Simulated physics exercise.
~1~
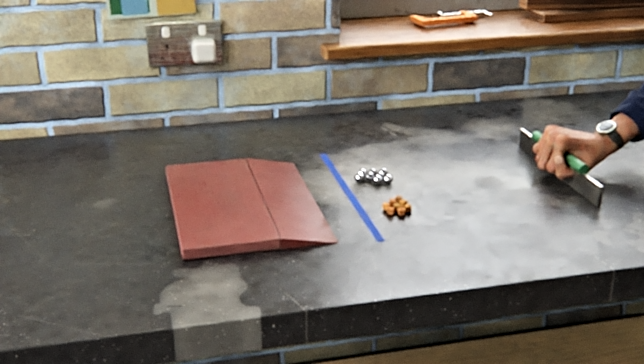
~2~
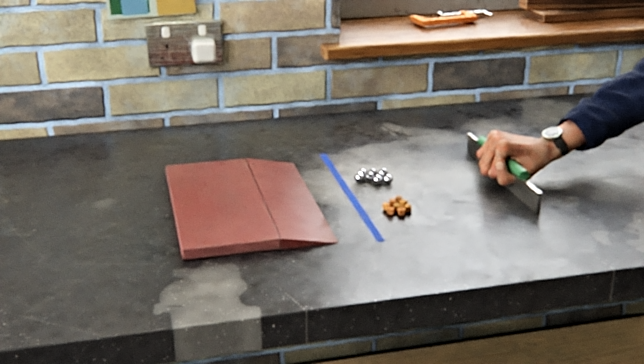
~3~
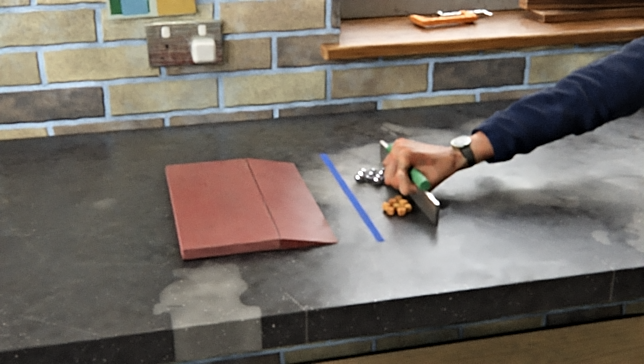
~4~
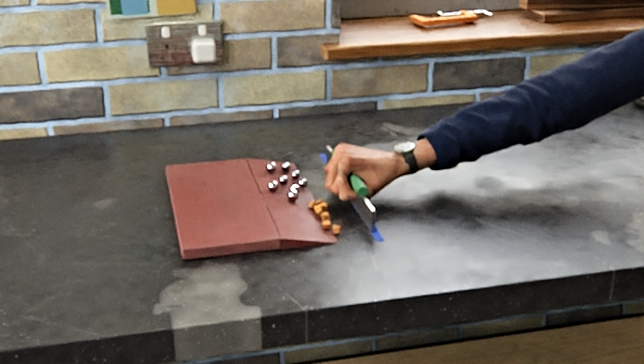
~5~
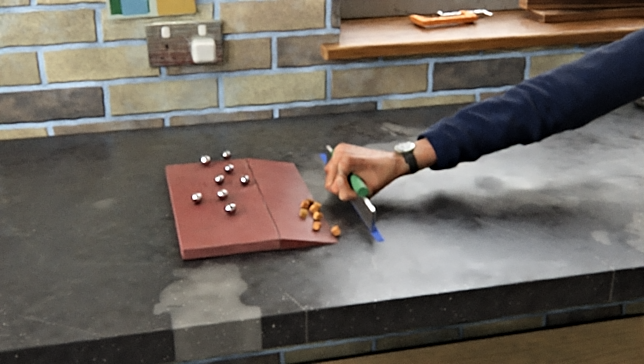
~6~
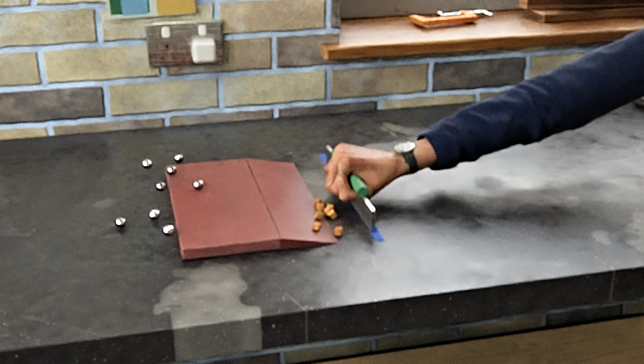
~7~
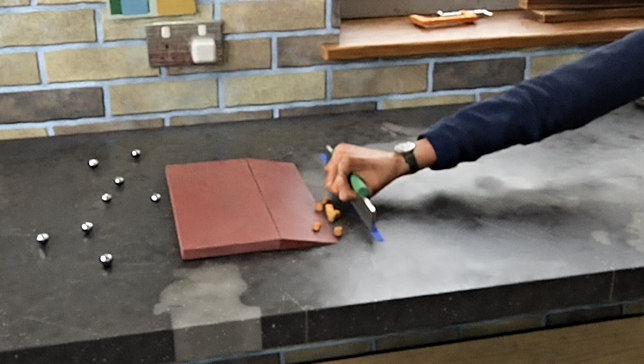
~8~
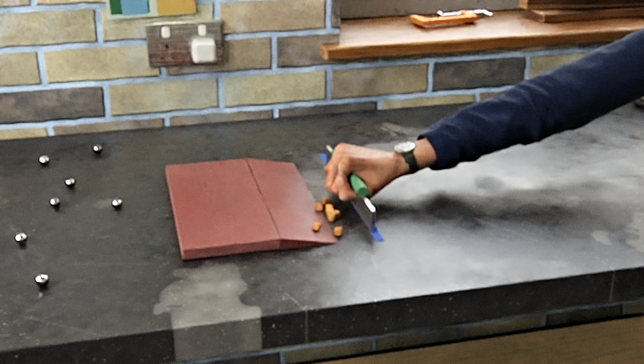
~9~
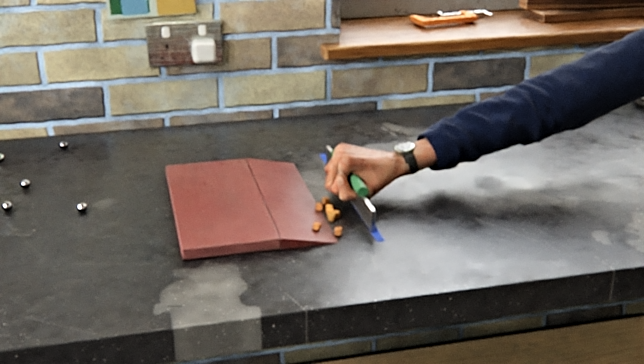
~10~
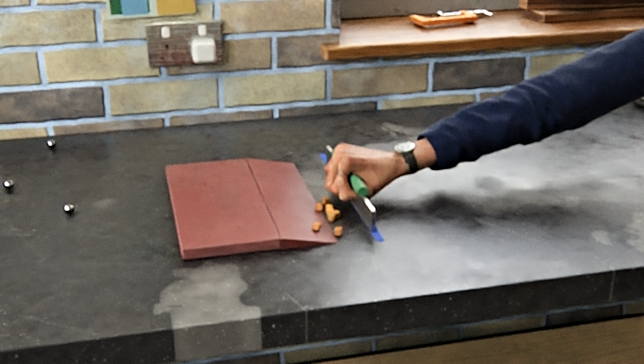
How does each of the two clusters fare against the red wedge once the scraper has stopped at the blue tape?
The silvery balls from the farther cluster go over the top and roll away to the left. The nearer orange-brown pieces fall short of the top and end up around the wedge's right edge, by the scraper.
